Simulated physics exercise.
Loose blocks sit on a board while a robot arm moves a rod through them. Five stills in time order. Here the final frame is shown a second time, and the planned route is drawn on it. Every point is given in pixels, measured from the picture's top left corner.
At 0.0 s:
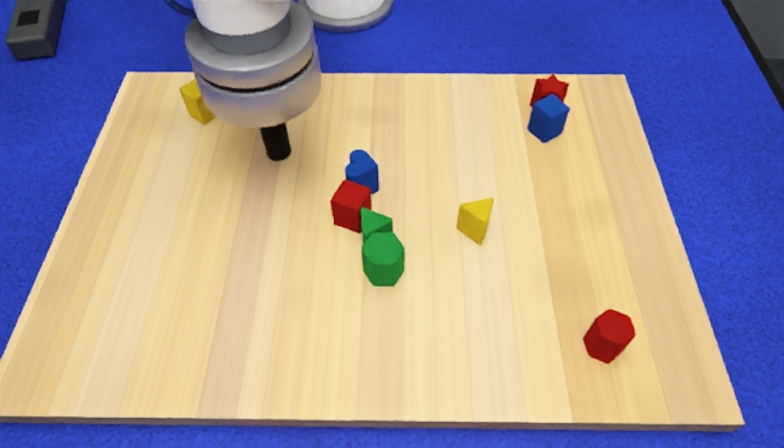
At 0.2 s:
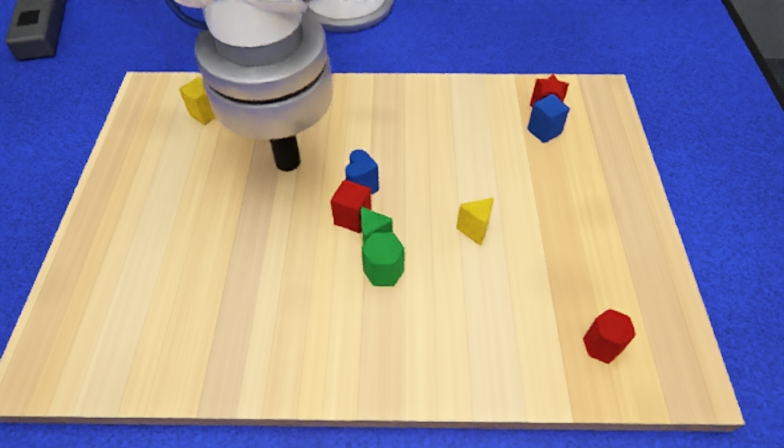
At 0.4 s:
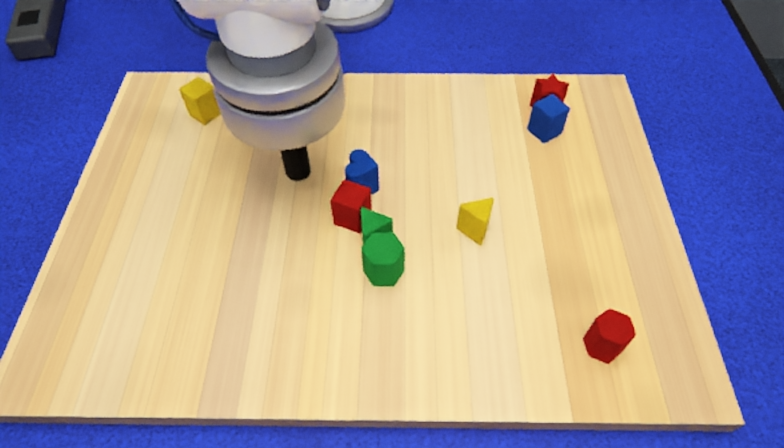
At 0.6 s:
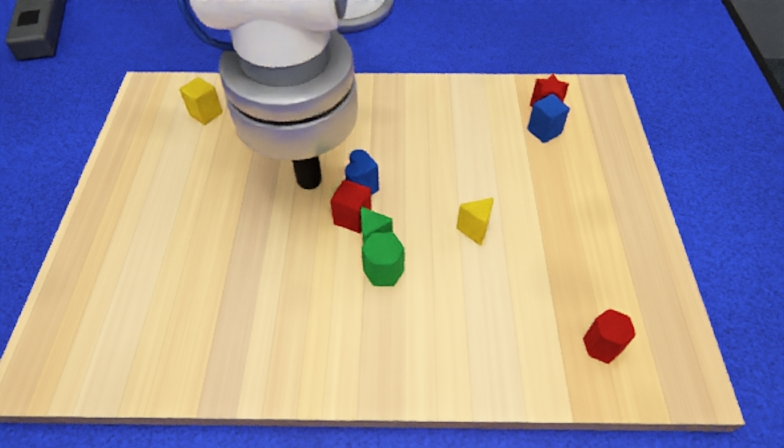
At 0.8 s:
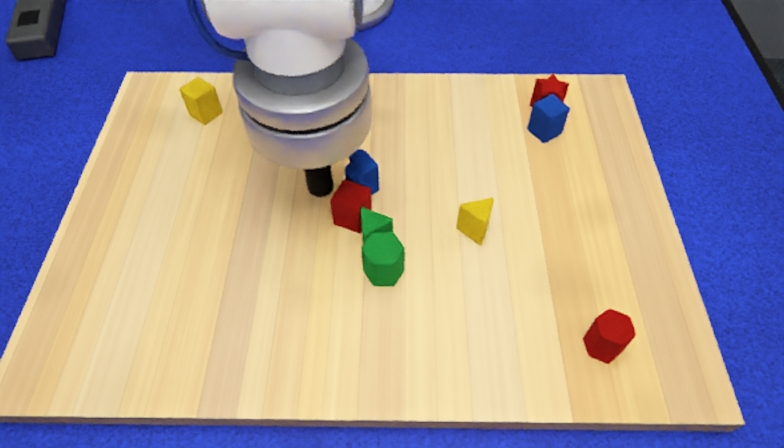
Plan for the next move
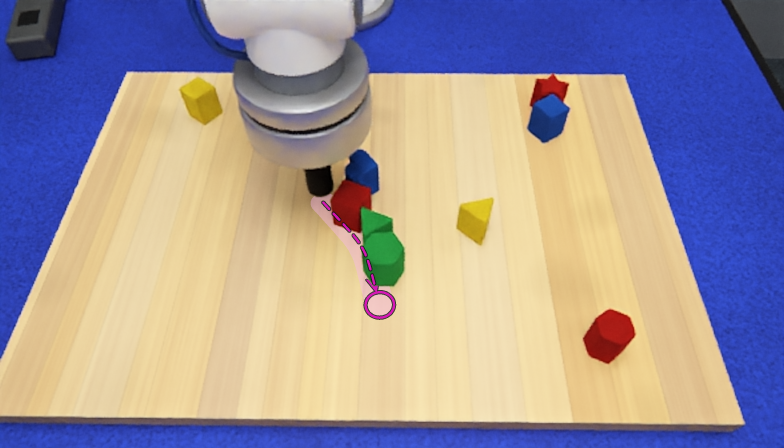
We see a robot arm move its black rod rightward and toward the viewer over a wooden board, nearing a cluster of red, blue and green blocks, while all the blocks scattered on the board stay still.
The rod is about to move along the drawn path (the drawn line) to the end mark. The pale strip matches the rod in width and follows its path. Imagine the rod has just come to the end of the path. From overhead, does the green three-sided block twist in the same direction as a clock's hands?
Answer: Yes.
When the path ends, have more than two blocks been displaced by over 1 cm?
Yes, that is how it ends up.
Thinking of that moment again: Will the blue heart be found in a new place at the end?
No
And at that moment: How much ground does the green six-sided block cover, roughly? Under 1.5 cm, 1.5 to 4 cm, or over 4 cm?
Distance: More than 4 cm.
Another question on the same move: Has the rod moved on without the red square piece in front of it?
I expect so.
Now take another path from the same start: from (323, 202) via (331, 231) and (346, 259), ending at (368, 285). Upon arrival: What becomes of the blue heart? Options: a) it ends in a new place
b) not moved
Letter b.
Path on the board, from (323, 202) over (361, 246) to (380, 305).
What follows on the original path. One third of the way, rod at (348, 216); red square piece at (378, 205), turned 45° anticlockwise; green three-sided block at (397, 222), turned 75° clockwise.
Two thirds of the way, rod at (368, 252); red square piece at (381, 206), turned 55° anticlockwise; green three-sided block at (399, 223), turned 65° clockwise; green six-sided block at (394, 262).
At the end, rod at (379, 292); red square piece at (381, 206), turned 55° anticlockwise; blue heart in place; green three-sided block at (399, 223), turned 65° clockwise; green six-sided block at (416, 290), turned 45° anticlockwise.
